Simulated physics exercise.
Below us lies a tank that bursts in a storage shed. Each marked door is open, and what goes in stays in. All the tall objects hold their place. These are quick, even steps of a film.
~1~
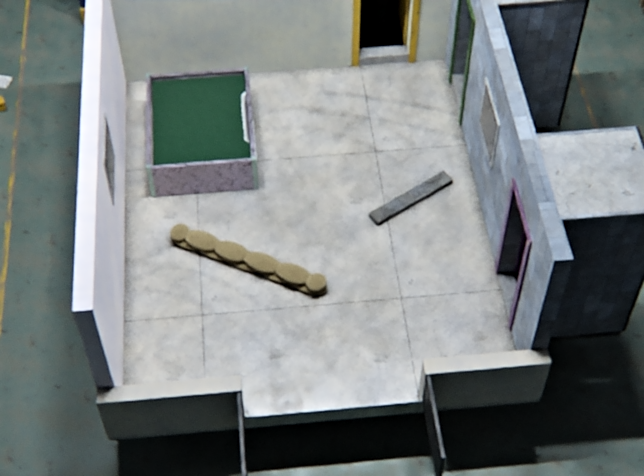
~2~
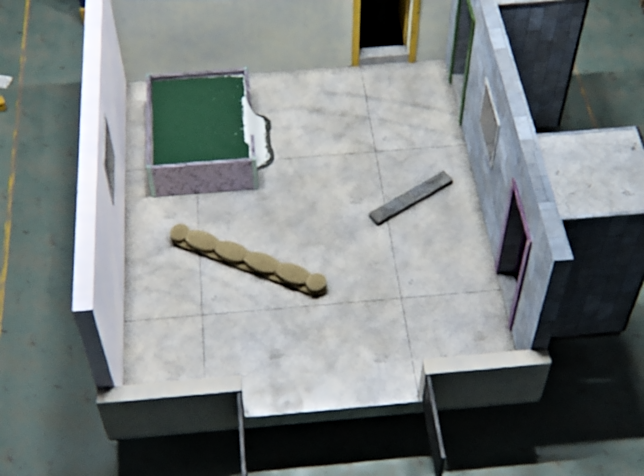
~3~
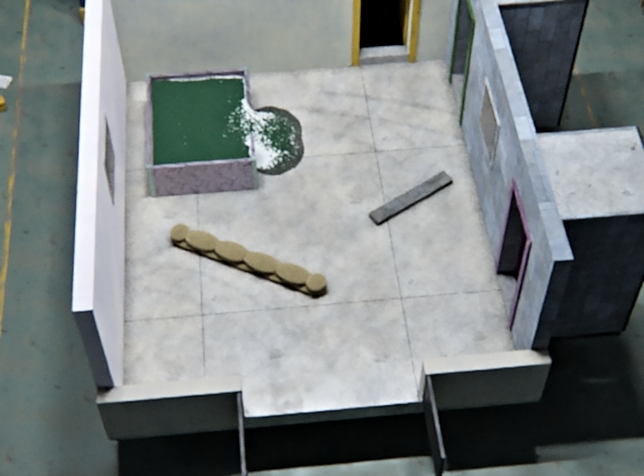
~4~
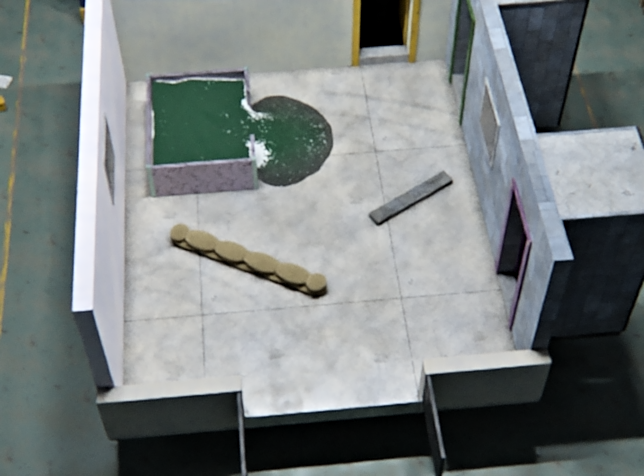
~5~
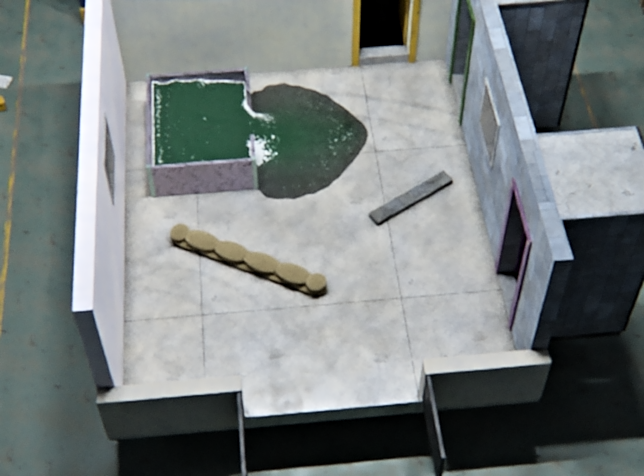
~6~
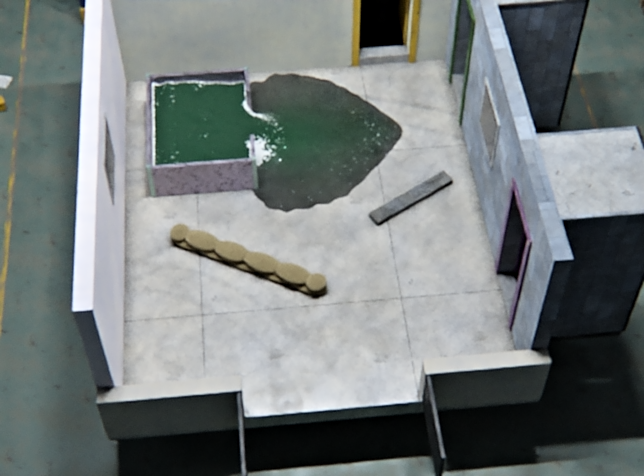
Green water bursts with white foam from the right side of a raised tank at the upper left of a pale-floored, roofless shed, seen from above by a still camera. A tan, scalloped barrier lies at centre, a grey slab sits to the right, and a yellow-framed doorway stands at the back. The water spreads rightward across the floor in a widening dark, rounded pool that grows pointed at its front.
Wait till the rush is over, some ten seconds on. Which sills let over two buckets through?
One by one: The yellow door admits no more than that; the green door admits no more than that; the purple door admits no more than that.
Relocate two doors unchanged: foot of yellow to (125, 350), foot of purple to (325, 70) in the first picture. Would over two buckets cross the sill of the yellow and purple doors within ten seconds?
In short: The yellow one holds; the purple one lets more in.
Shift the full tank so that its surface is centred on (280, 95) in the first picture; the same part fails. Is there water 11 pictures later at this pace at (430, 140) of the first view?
There: Covered.
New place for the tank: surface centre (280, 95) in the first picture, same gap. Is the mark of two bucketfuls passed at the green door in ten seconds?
One by one: Green door floods.
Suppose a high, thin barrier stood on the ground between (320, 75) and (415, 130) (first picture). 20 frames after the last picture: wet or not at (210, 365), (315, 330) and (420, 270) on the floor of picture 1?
In turn: No water, dry, covered.
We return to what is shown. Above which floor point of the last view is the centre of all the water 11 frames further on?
I would point to (289, 139).
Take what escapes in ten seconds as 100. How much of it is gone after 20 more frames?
Roughly 5 per cent.
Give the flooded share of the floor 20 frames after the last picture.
Near 40 in a hundred.
A moment on, water covers 30 % of the floor; the yellow door wet at the sill, nothing in, the green door wet at the sill, nothing in, the purple door not reached.
Next, water covers 35 % of the floor; the yellow door wet at the sill, nothing in, the green door wet at the sill, nothing in, the purple door not reached.
Then, water covers 40 % of the floor; the yellow door under two buckets in, the green door under two buckets in, the purple door wet at the sill, nothing in.
Later, water covers 65 % of the floor; the yellow door under two buckets in, the green door under two buckets in, the purple door wet at the sill, nothing in.
In the end, water covers 80 % of the floor; the yellow door under two buckets in, the green door under two buckets in, the purple door wet at the sill, nothing in.
